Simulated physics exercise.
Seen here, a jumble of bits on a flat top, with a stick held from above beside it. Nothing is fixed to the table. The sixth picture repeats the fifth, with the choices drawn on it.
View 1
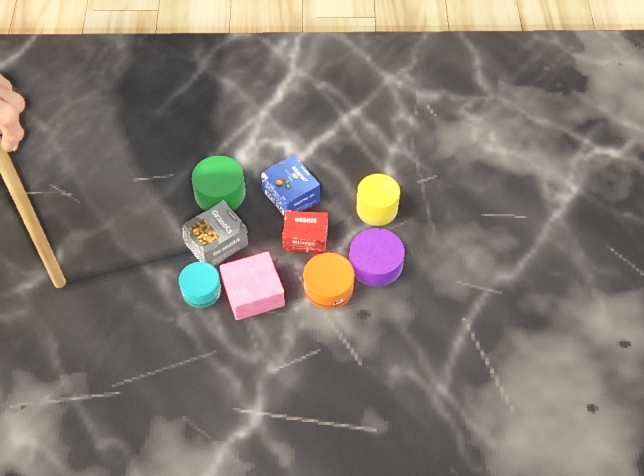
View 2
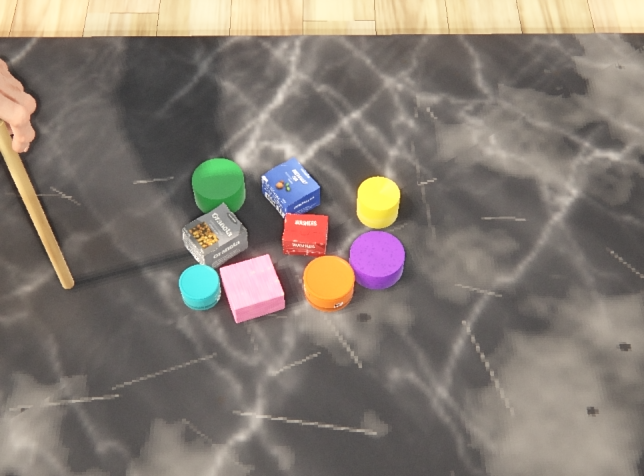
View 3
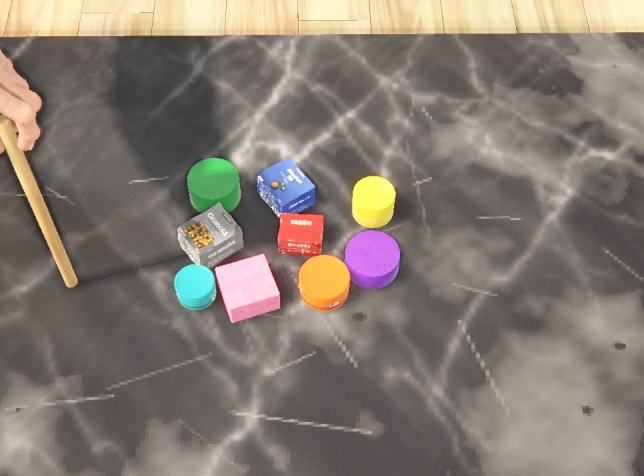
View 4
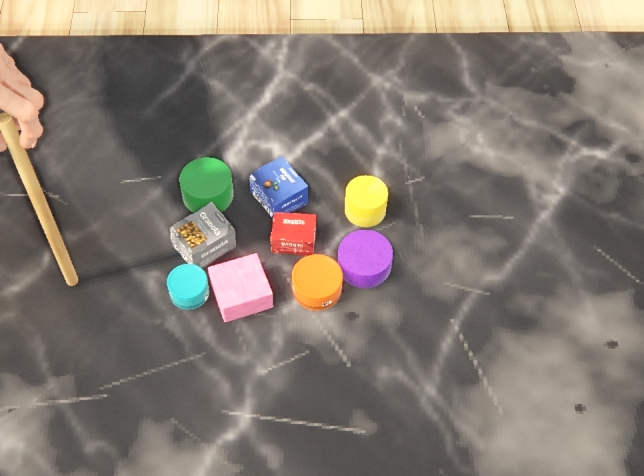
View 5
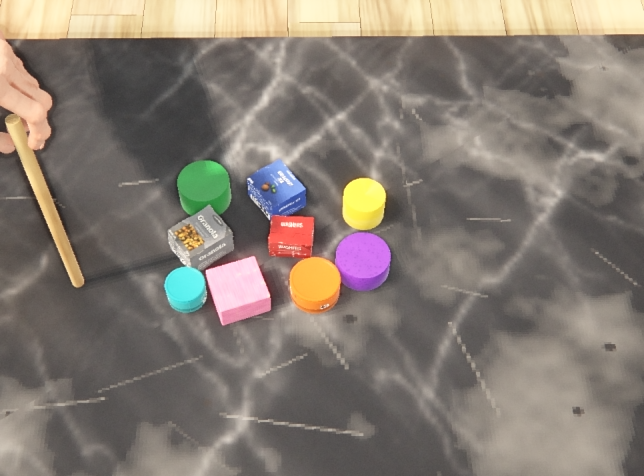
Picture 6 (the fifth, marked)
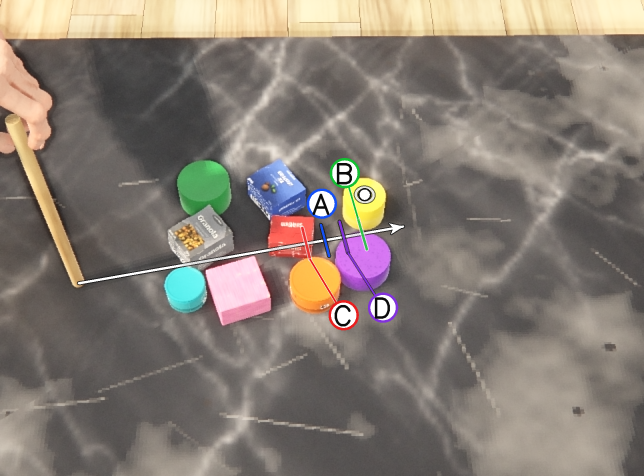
A hand at the left edge holds a wooden stick slanting down onto a dark, marbled tabletop, seen from above at an angle, with pale wooden boards along the far side. Near the middle sit green, yellow, turquoise, orange and purple round pieces around blue, grey, red and pink boxes or blocks. The camera drifts slightly right, the stick's tip shifts slightly rightward, and the cluster stays still on the surface.
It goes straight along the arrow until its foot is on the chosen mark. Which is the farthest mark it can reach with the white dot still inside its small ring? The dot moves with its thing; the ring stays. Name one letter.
It can go as far as C.
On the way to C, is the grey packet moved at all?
Yes.
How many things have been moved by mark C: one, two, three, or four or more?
In all, three.
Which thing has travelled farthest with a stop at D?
It is the red box.
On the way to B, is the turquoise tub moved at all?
By then, no.
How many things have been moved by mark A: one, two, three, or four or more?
Four or more.
On the marked copy, A at (325, 241); B at (363, 234); C at (306, 243); D at (344, 237); the arrow from (79, 283) to (403, 227); the white dot at (365, 194).
With C. Early on, foot of the stick (162, 270).
Further on, foot of the stick (242, 255); grey packet (243, 220); blue packet (281, 188).
At the end, foot of the stick (306, 244); grey packet (247, 217); red box (330, 228); the dot is still in its ring.
As for the rest, A shifts the dotted thing to (377, 196); B shifts the dotted thing to (395, 177); D shifts the dotted thing to (388, 186).
